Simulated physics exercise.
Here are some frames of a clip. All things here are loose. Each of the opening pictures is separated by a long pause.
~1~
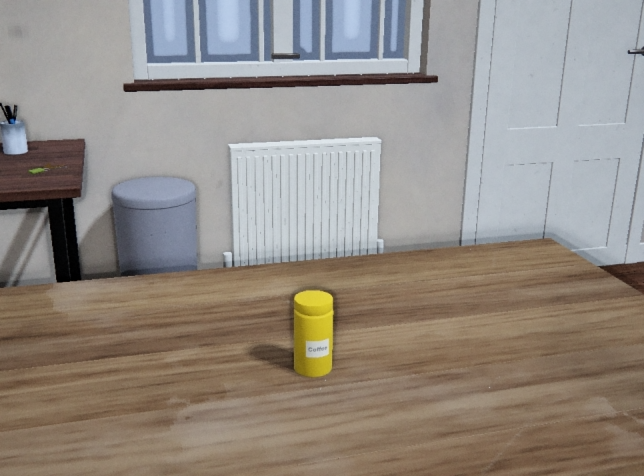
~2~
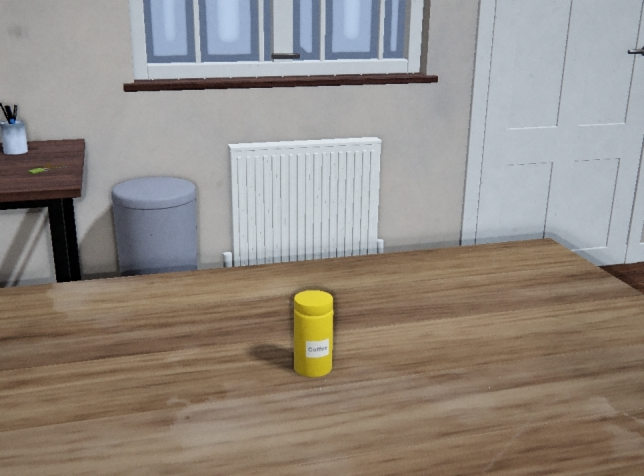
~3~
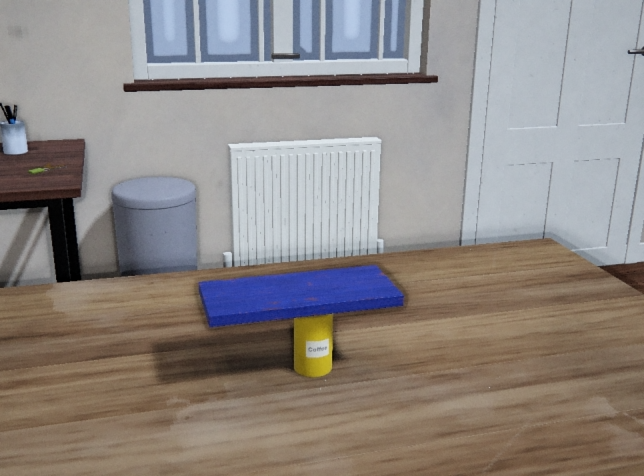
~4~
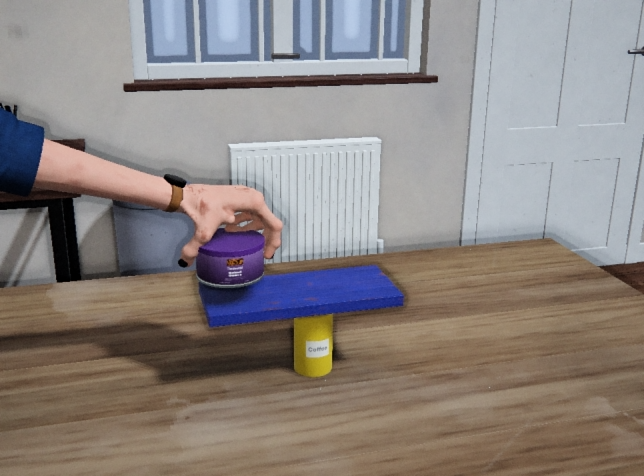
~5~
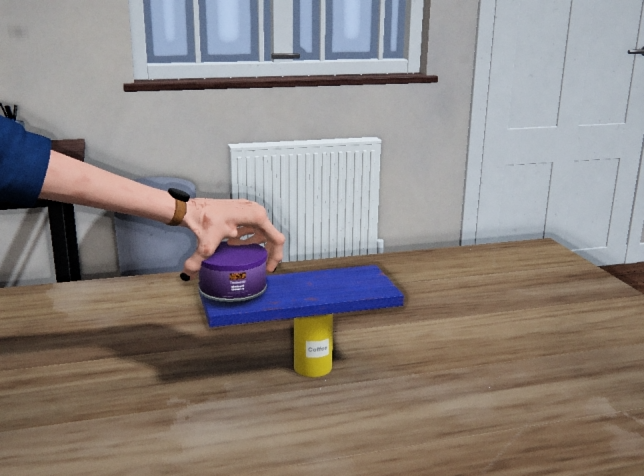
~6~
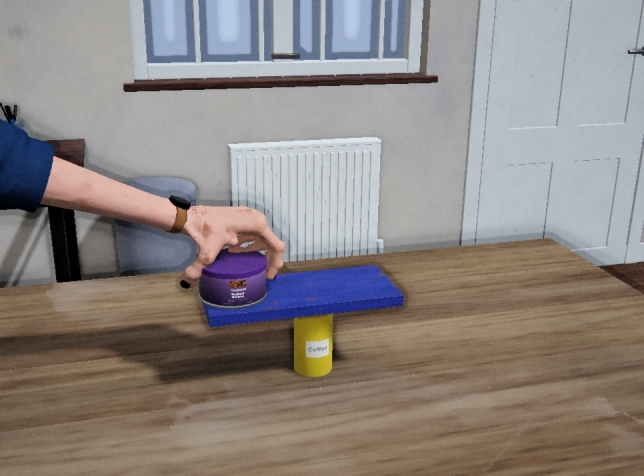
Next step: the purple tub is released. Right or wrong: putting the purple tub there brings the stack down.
Right, the stack comes down.
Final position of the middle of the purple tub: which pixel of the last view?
It finishes at about (227, 345).
Then, 0.40 s on from there, purple tub now fallen; blue board turned 20° from how it was put.
Then, 0.50 s on from there, blue board turned 36° from how it was put.
Then, 0.60 s on from there, blue board turned 57° from how it was put.
Then, 0.70 s on from there, blue board turned 56° from how it was put.
In the end, fallen, purple tub; toppled in the stack, blue board; yellow jar unmoved. At the end, from the last picture's camera, purple tub near (227, 346). The stack comes apart.
